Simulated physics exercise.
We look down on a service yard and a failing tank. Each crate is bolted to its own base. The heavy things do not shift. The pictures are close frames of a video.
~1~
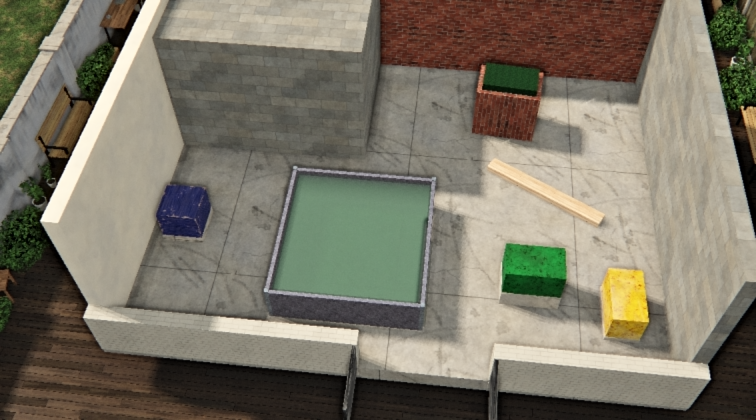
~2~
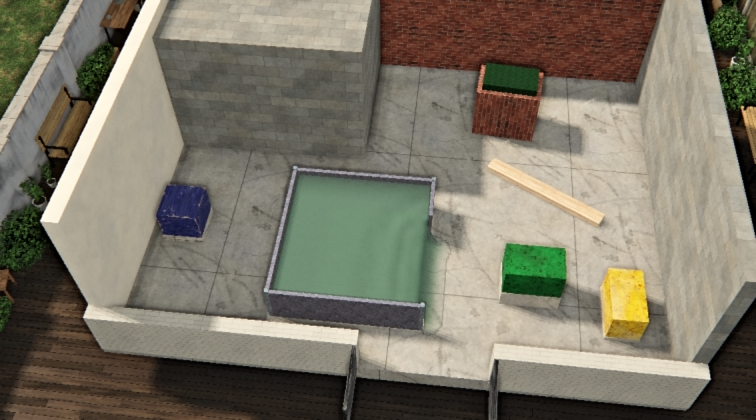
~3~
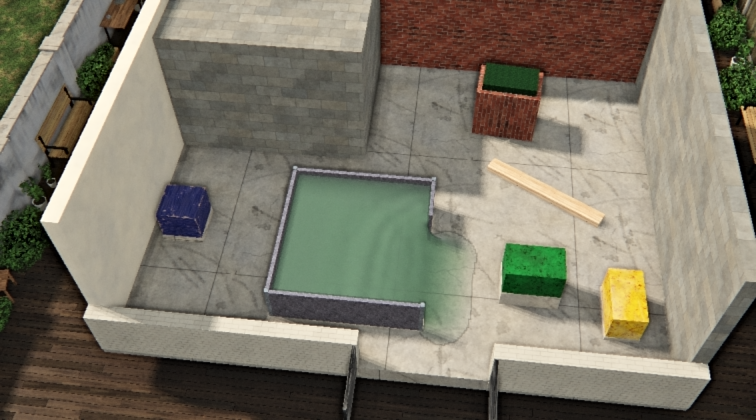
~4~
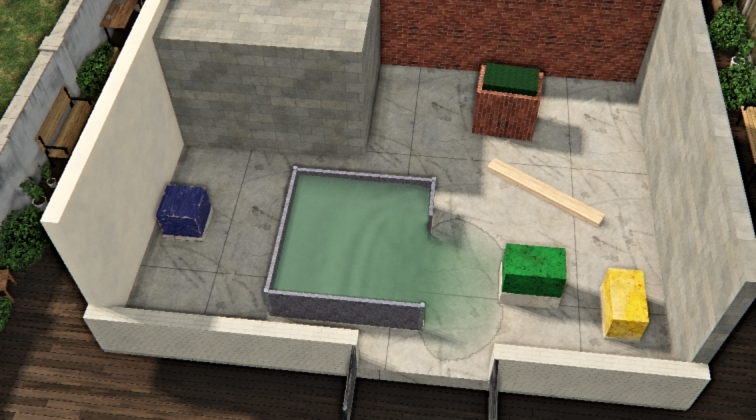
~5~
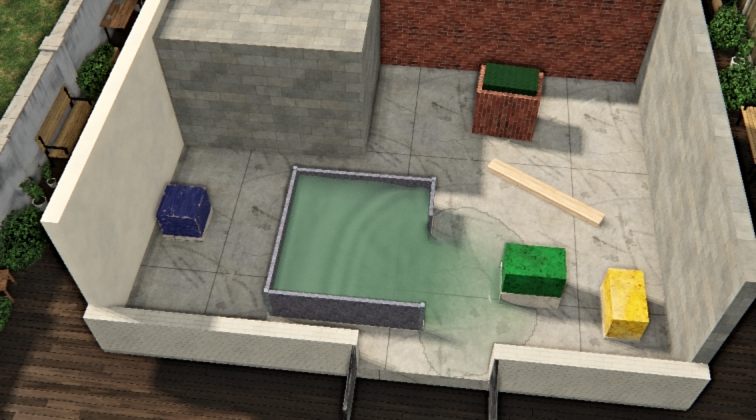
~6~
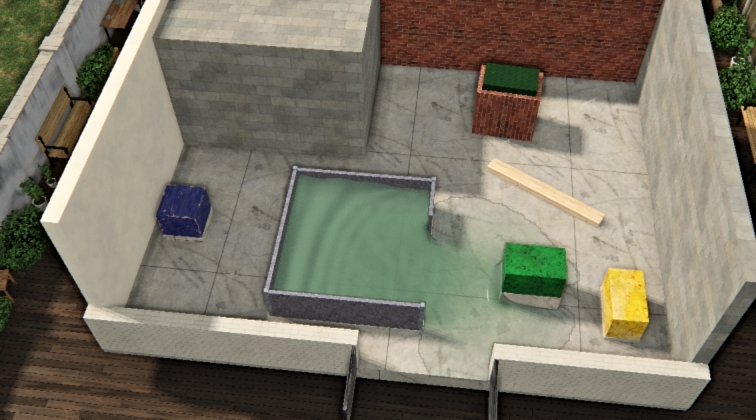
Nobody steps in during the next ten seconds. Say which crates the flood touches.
One by one: The green crate gets wet; the blue crate stays dry; the yellow crate gets wet.
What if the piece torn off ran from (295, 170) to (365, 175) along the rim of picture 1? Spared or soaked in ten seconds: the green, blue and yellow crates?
In short: Green crate escapes it; blue crate takes water; yellow crate is wetted.
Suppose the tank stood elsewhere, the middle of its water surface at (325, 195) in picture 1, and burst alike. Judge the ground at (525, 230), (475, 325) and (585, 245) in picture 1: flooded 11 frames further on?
One after the other: Under water, covered, wet.
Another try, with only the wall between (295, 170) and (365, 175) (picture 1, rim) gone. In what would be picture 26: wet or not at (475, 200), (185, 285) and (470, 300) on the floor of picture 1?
As listed: Under water, covered, not flooded.
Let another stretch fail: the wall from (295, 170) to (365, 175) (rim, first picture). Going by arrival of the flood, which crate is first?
That is the crate marked blue.
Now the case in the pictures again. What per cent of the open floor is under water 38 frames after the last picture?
Some 70 per cent.
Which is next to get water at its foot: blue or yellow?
The yellow-painted one.
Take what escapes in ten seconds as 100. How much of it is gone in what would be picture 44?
Some 70 per cent.
A moment on, water covers 25 % of the floor; the green crate water round its plinth, the blue crate not reached, the yellow crate water round its plinth.
Next, water covers 35 % of the floor; the green crate water round its plinth, the blue crate not reached, the yellow crate water round its plinth.
Then, water covers 50 % of the floor; the green crate water round its plinth, the blue crate not reached, the yellow crate water round its plinth.
Later, water covers 70 % of the floor; the green crate water round its plinth, the blue crate not reached, the yellow crate water round its plinth.
In the end, water covers 80 % of the floor; the green crate was topped, the blue crate stayed above the water, the yellow crate was topped.
